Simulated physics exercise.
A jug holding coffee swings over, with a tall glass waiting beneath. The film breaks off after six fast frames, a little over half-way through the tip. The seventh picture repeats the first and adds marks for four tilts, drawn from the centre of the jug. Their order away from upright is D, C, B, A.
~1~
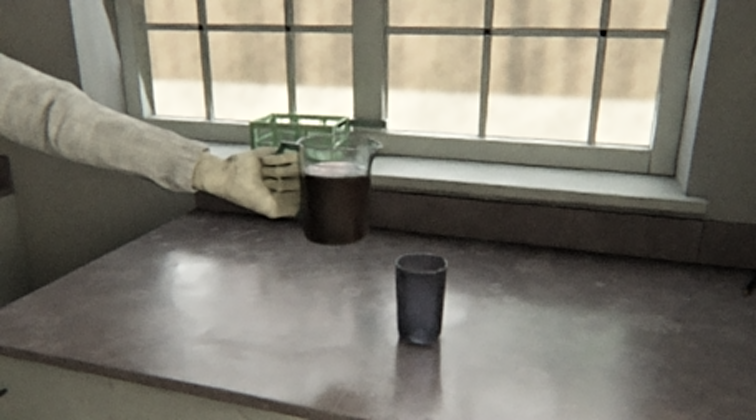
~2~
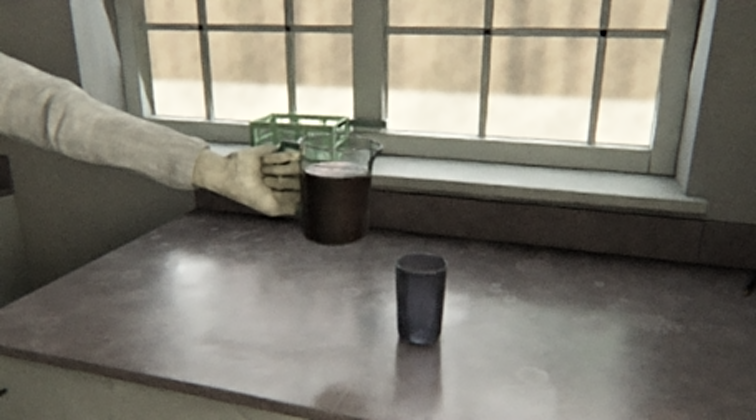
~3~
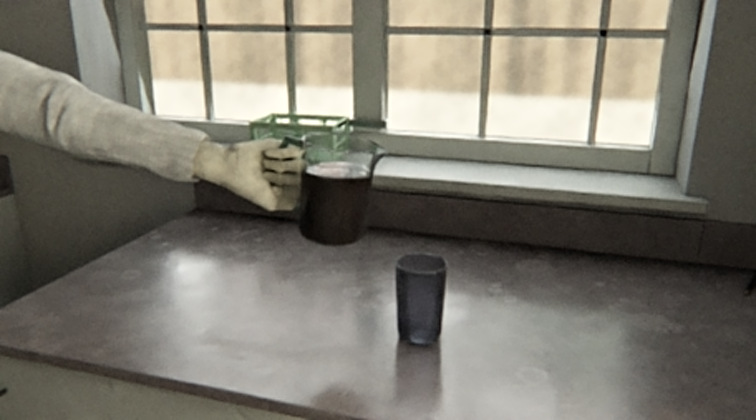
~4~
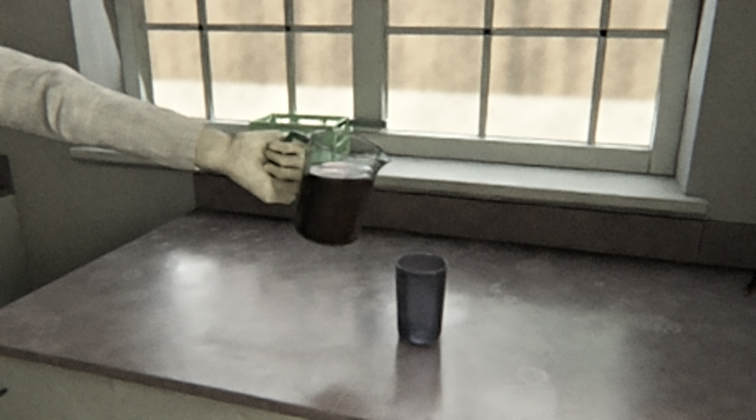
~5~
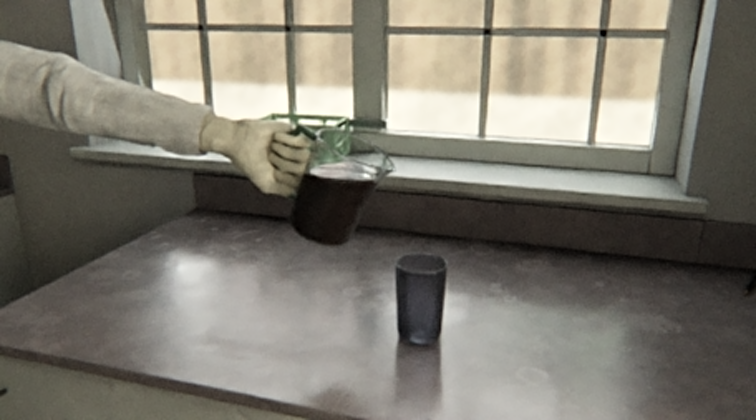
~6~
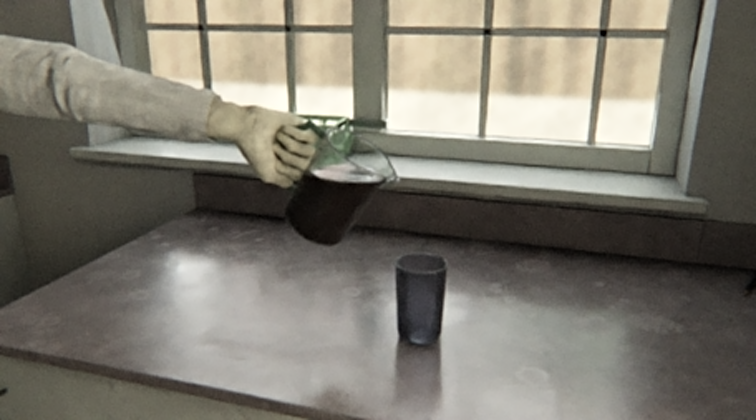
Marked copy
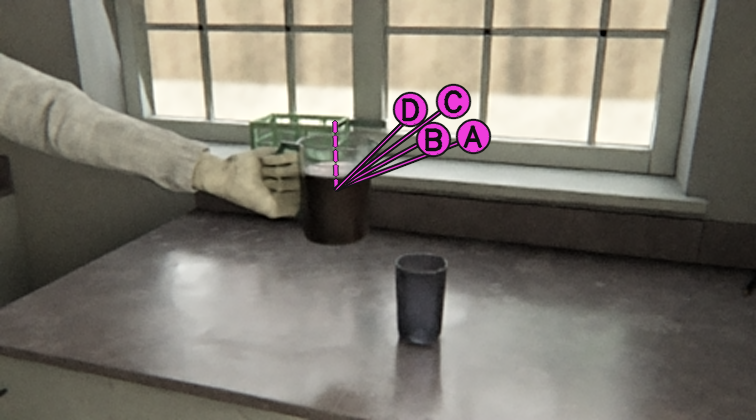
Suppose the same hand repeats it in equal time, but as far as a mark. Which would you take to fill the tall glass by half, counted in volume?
It is A.
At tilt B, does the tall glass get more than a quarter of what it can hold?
Yes.
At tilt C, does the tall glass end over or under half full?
Under half.
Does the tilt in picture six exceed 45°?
No, it does not.
In magenta, A at (457, 143); B at (416, 145); C at (440, 111); D at (401, 124).
If A is chosen, the tall glass ends with about 53 % of what it can hold; 3 % of the coffee is spilt.
If B is chosen, the tall glass ends with about 35 % of what it can hold.
If C is chosen, the tall glass ends with about 22 % of what it can hold.
If D is chosen, the tall glass ends with about 10 % of what it can hold.
